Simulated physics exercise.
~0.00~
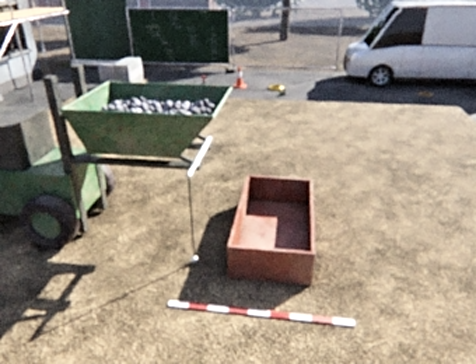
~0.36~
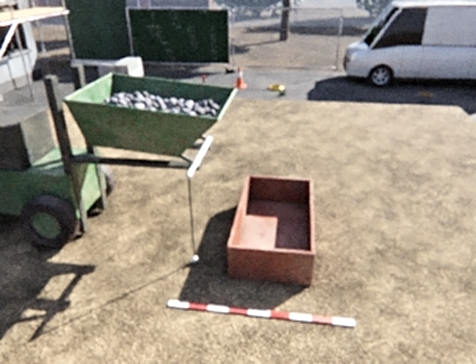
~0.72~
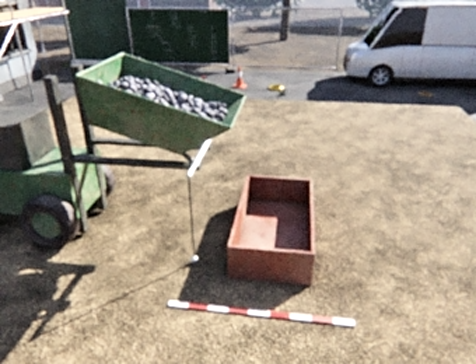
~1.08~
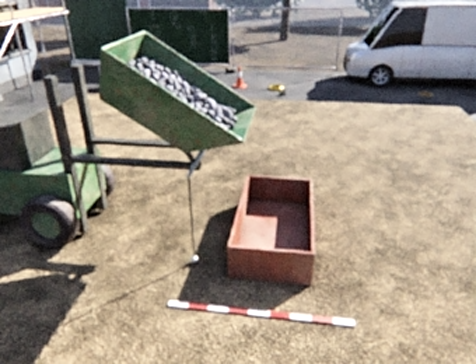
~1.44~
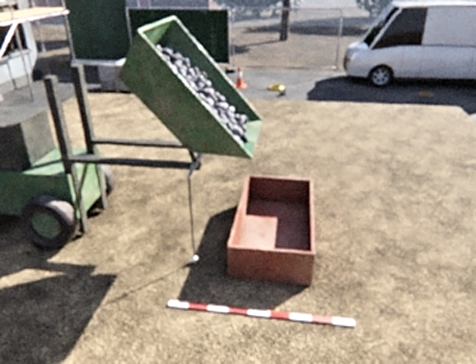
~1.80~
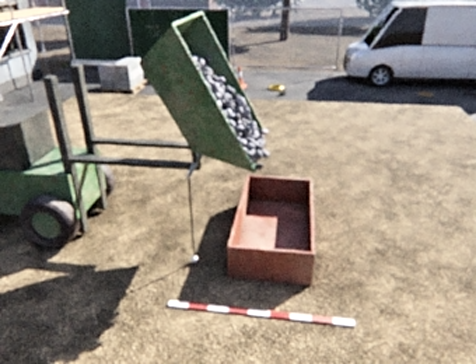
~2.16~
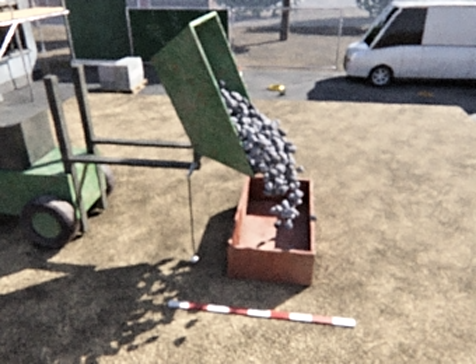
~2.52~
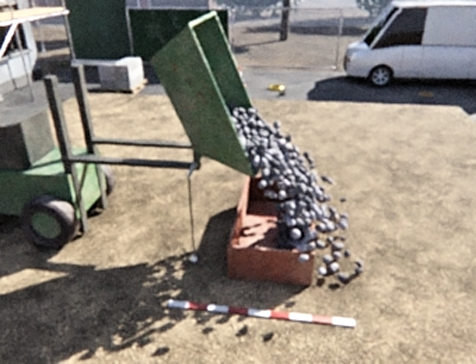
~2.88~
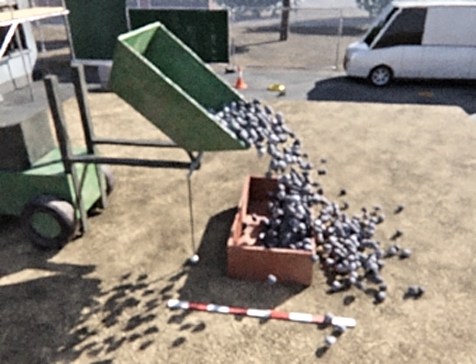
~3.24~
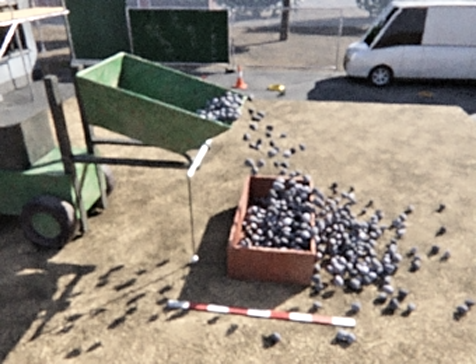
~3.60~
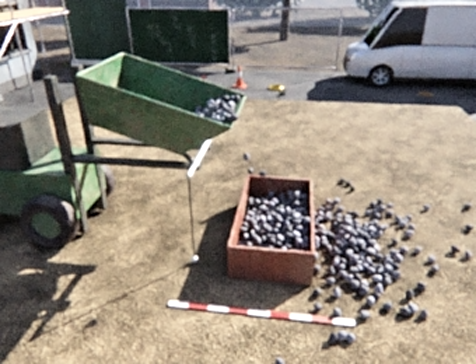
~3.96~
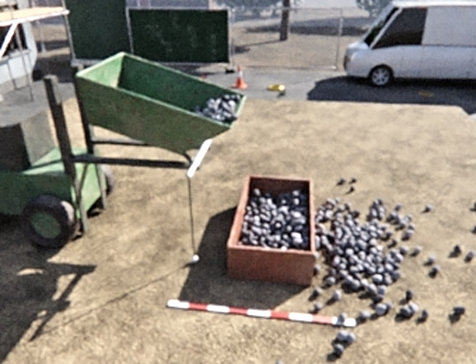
A green skip tips grey stones into and beyond a red bin, then partly levels, still holding some.
